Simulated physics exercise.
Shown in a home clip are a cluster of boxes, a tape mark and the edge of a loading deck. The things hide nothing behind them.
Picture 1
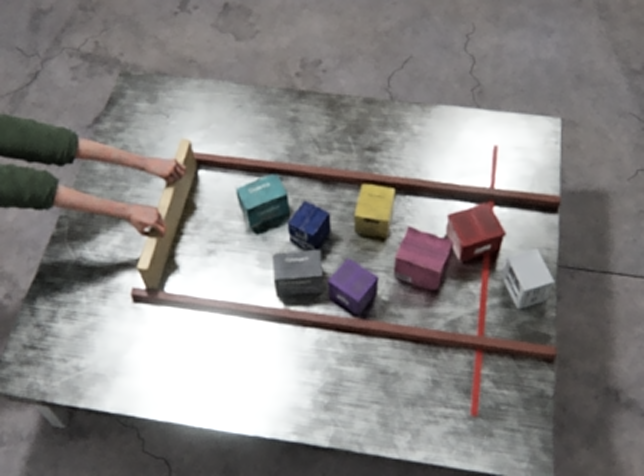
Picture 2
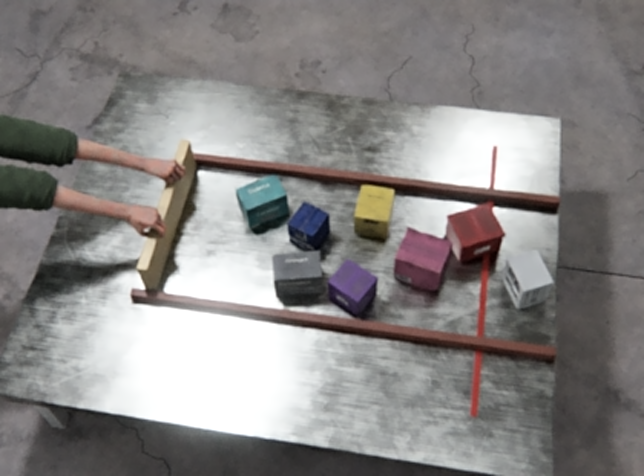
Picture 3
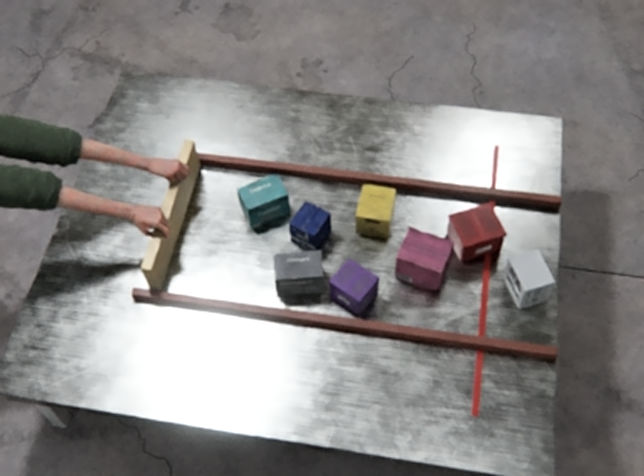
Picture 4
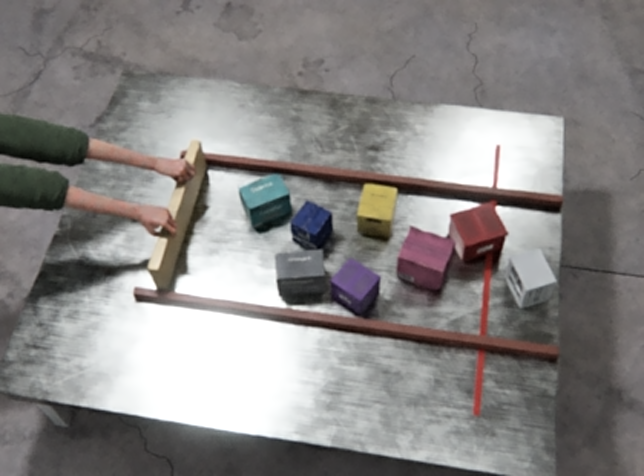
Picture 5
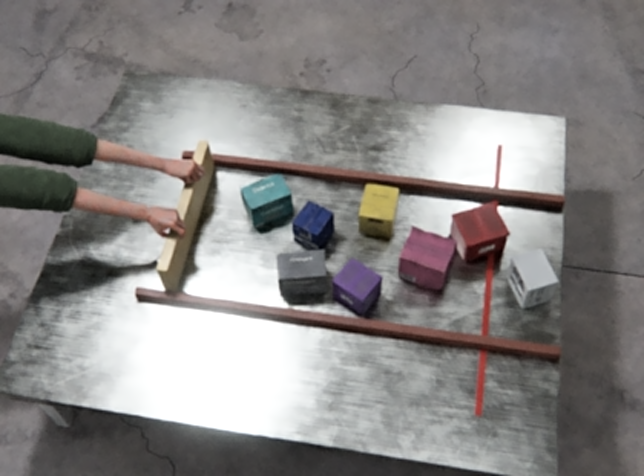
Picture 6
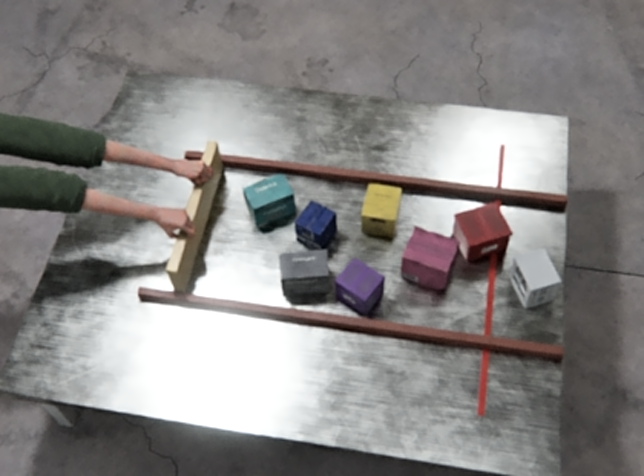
A wooden plank, gripped by two hands in dark green sleeves, rests at the left end of a table, then slides slightly right between two reddish rails. It closes some of the gap to the teal box, while the eight scattered boxes keep their places around the red tape line.
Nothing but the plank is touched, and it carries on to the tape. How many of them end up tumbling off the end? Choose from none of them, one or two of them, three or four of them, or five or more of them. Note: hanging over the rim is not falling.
One or two of them do.
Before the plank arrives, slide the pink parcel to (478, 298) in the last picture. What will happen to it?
It tumbles off.
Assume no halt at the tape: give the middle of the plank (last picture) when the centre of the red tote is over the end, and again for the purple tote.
Red tote: (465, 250); purple tote: (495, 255).
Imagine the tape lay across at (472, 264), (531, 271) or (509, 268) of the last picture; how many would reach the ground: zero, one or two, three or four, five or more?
Taking them in turn, one or two; at least five; three or four.
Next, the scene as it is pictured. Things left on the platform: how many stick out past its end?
The total here is 2.
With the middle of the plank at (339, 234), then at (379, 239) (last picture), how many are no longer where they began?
The counts are 5 and 6.
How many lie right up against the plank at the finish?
That makes 3.
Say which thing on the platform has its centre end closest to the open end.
Purple tote.
Early on, none off yet; white crate at rest near (534, 279); red tote at rest near (481, 232); pink parcel at rest near (430, 259).
A while later, none off yet; white crate moving near (538, 280); red tote travelled about its own width near (533, 240); pink parcel travelled about its own width near (492, 271).
Finally, the number that fall off is one or two; lost, red tote and white crate.
